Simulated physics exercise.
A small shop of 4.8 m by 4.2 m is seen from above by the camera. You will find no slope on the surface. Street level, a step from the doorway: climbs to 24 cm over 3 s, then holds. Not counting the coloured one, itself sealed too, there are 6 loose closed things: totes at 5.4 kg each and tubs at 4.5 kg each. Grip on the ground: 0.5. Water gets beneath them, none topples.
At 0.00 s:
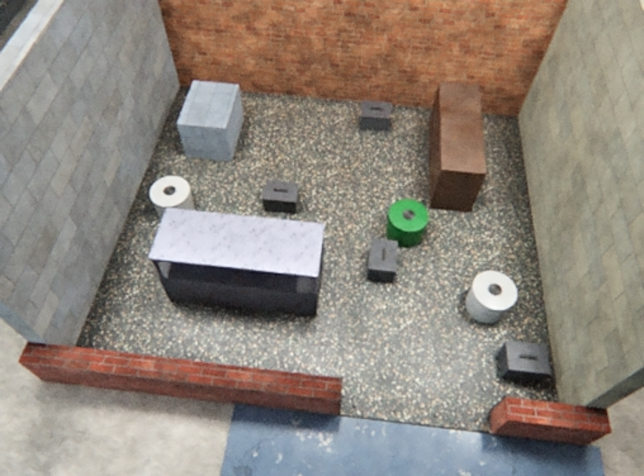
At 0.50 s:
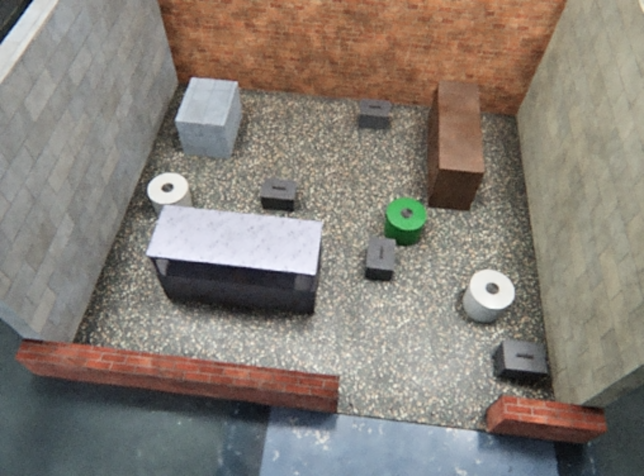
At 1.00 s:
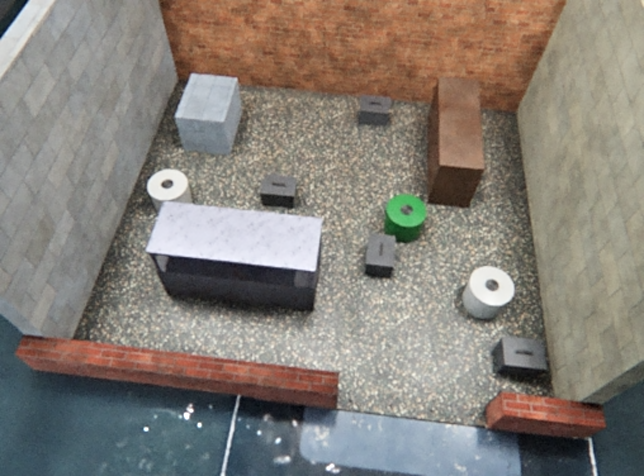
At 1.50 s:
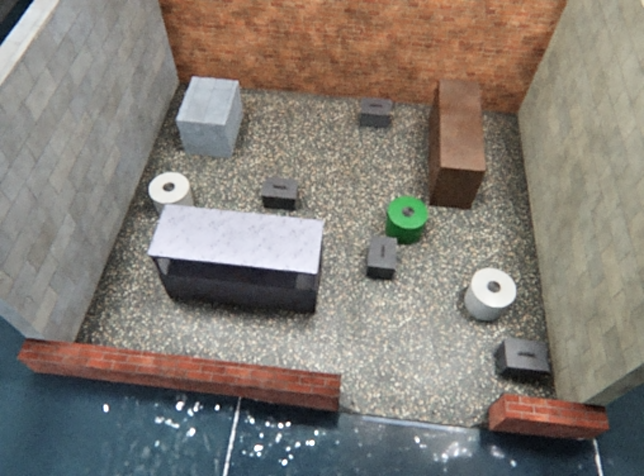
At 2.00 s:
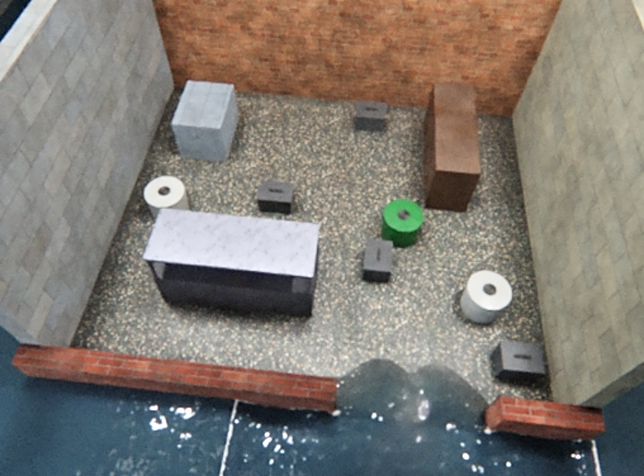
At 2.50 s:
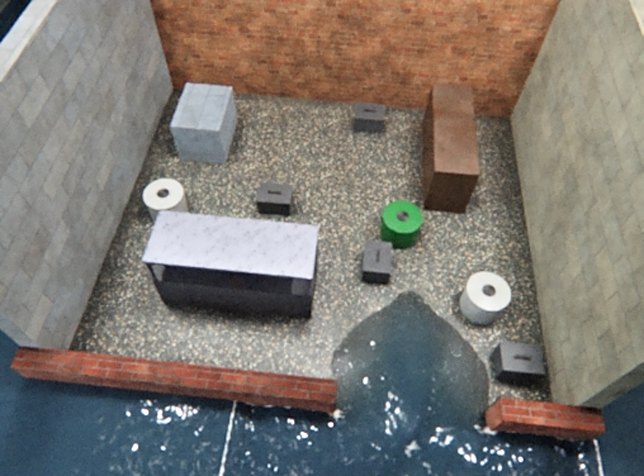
Dark water rises outside a small brick-walled room and spreads in through the doorway.
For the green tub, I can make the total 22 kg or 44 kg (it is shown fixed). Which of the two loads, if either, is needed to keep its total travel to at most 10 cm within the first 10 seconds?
Heavier.
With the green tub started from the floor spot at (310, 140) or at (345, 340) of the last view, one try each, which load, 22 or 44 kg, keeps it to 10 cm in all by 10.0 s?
Respectively, the heavy option is needed and the heavy option is needed.
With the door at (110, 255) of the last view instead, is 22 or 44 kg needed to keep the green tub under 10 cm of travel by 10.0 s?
For that position, the smaller mass succeeds.
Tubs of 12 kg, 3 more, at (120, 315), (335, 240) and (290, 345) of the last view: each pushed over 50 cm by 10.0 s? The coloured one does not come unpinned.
In that order: Within it, beyond it, within it.
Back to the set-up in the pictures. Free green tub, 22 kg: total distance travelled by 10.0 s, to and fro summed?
About 100 cm altogether.
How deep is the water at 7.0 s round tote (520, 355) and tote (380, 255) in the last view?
First about 4 cm, second about 5 cm.
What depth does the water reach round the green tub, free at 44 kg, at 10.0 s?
14 cm, roughly.
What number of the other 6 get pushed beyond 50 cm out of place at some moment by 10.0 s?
The total is 6.
After 3.5 s the green tub would be 0 cm from its start with 22 kg and 0 cm from its start with 44 kg; 5 cm of water round it then.
After 4.5 s the green tub would be 13 cm from its start with 22 kg and 0 cm from its start with 44 kg; 8 cm of water round it then.
After 7.0 s the green tub would be 70 cm from its start with 22 kg and 0 cm from its start with 44 kg; 10 cm of water round it then.
After 10.0 s the green tub would be 91 cm from its start with 22 kg and 0 cm from its start with 44 kg; 14 cm of water round it then.
